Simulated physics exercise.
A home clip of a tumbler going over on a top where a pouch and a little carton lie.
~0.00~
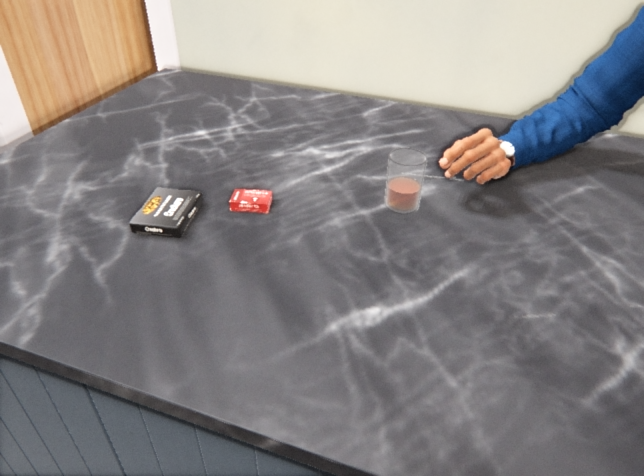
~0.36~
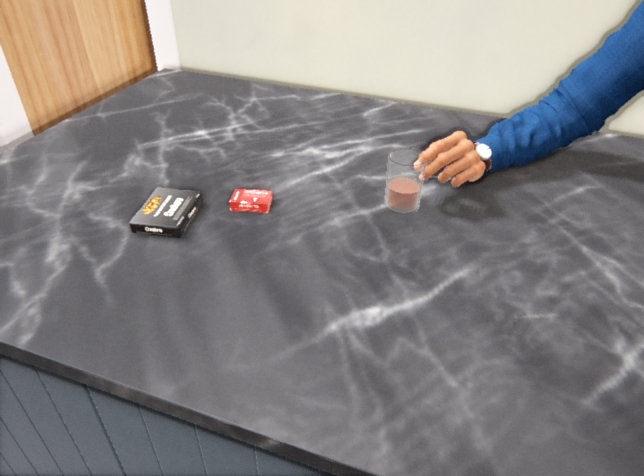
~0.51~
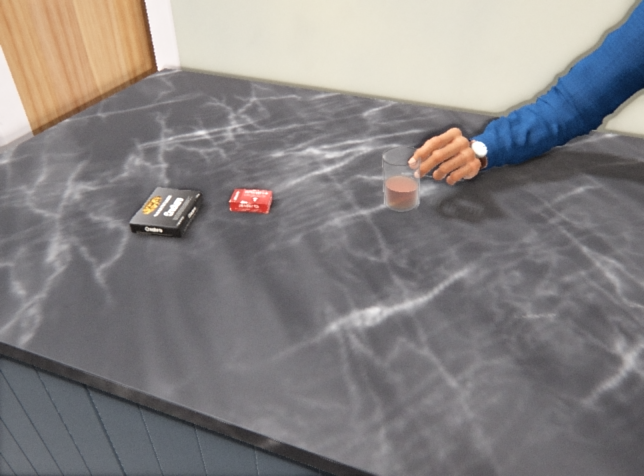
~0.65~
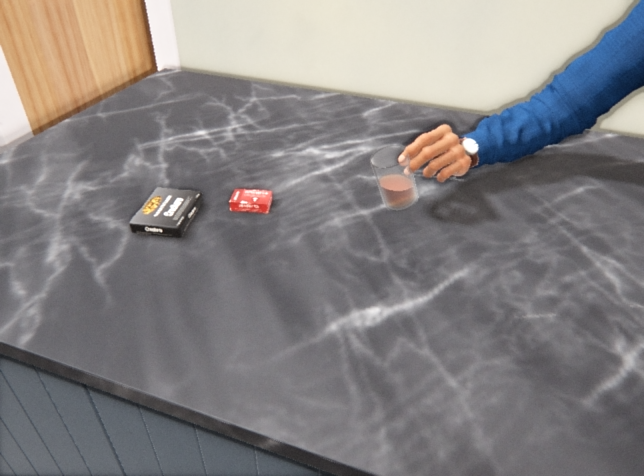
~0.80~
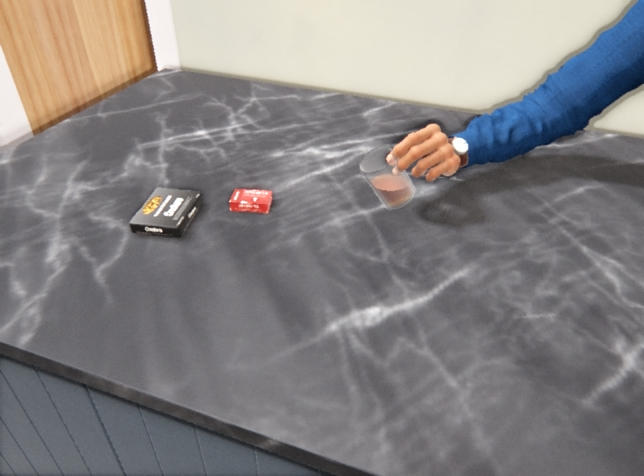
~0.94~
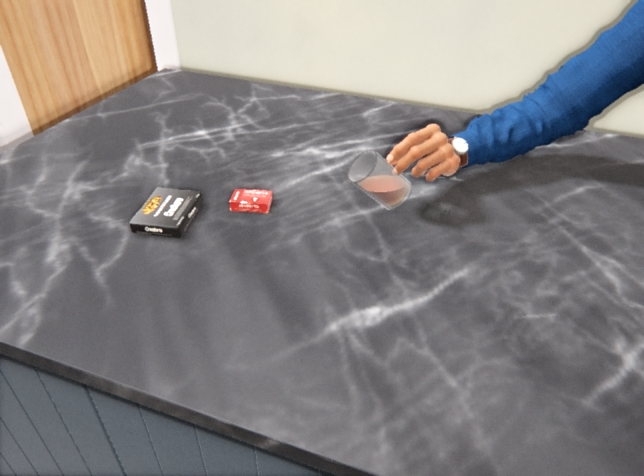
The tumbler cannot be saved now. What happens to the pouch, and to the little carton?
The pouch is caught by the spill, and as for the little carton, it is caught by the spill.
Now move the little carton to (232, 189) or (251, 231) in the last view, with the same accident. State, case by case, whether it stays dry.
For the first try it is touched by the spill; for the second it is touched by the spill.
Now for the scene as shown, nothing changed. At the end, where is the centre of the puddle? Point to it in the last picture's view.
(223, 238).
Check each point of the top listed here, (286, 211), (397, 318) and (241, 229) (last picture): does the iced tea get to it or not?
Well, the first one is gotten to, the second one is left alone, and the last one is gotten to.
After 1.5 s, the puddle covers about as much as a plate; the pouch is reached; the little carton is reached.
After 3.6 s, the puddle covers about as much as a plate; the pouch is reached; the little carton is reached.
